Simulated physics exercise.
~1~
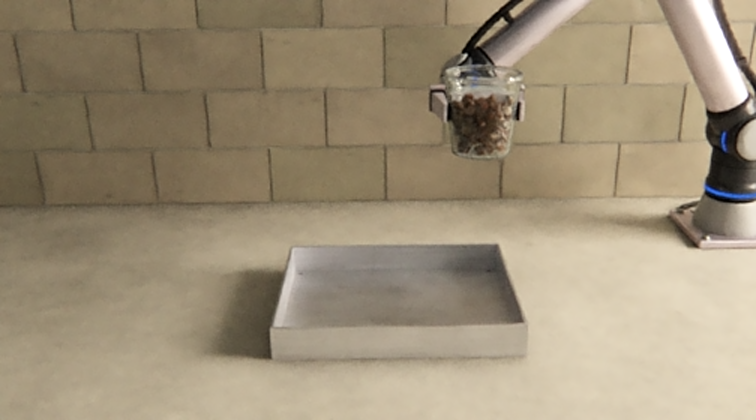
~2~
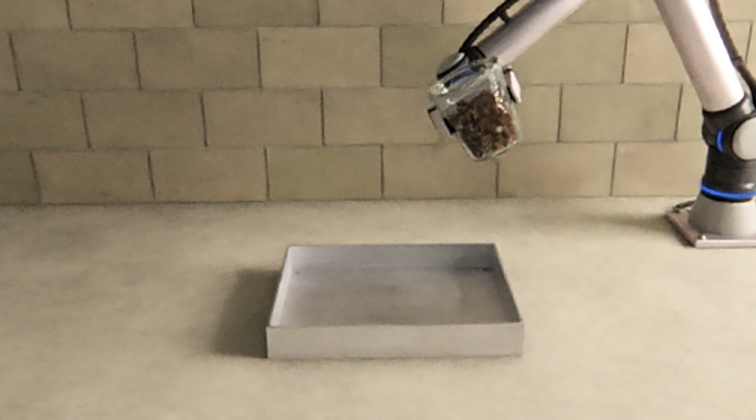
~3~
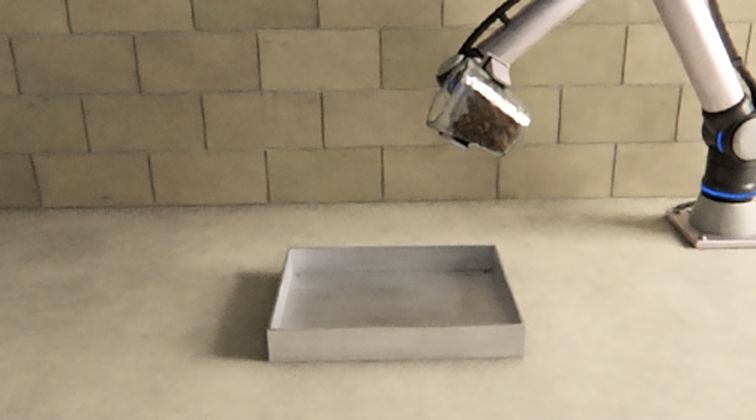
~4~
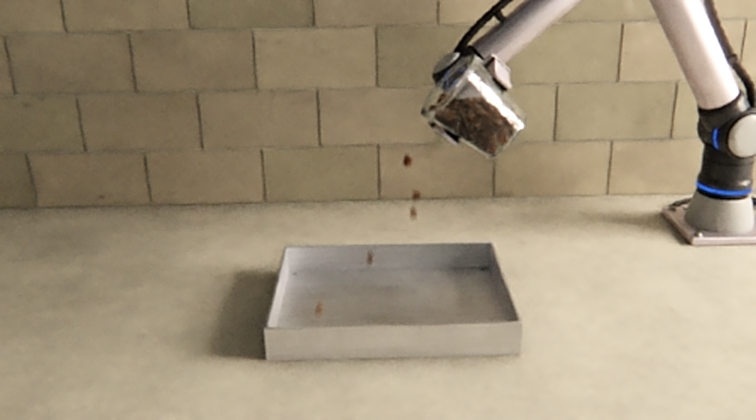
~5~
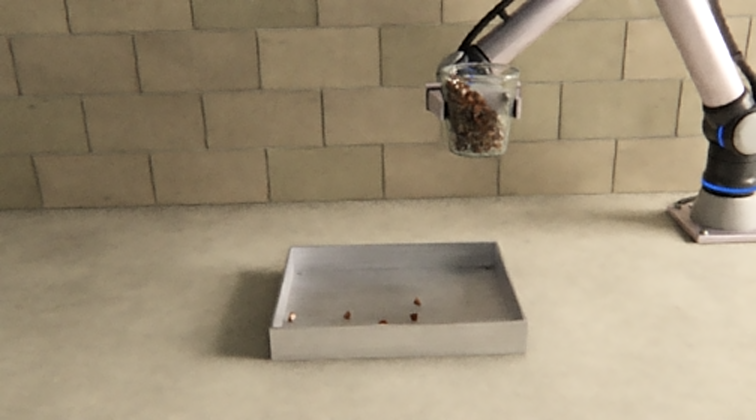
A robot arm with pale metal segments reaches in from the upper right, gripping a clear tumbler partly filled with small brown pellets. Below it, a shallow grey square tray sits on a beige tabletop before a wall of tan bricks, seen from the front and slightly above by a gently swaying camera. The arm tips the tumbler to the left, and the pellets slide toward its lowered side. As it leans over, a few pellets drop out and fall into the tray. The arm then turns the tumbler upright again, with most pellets still inside and a handful scattered across the tray.
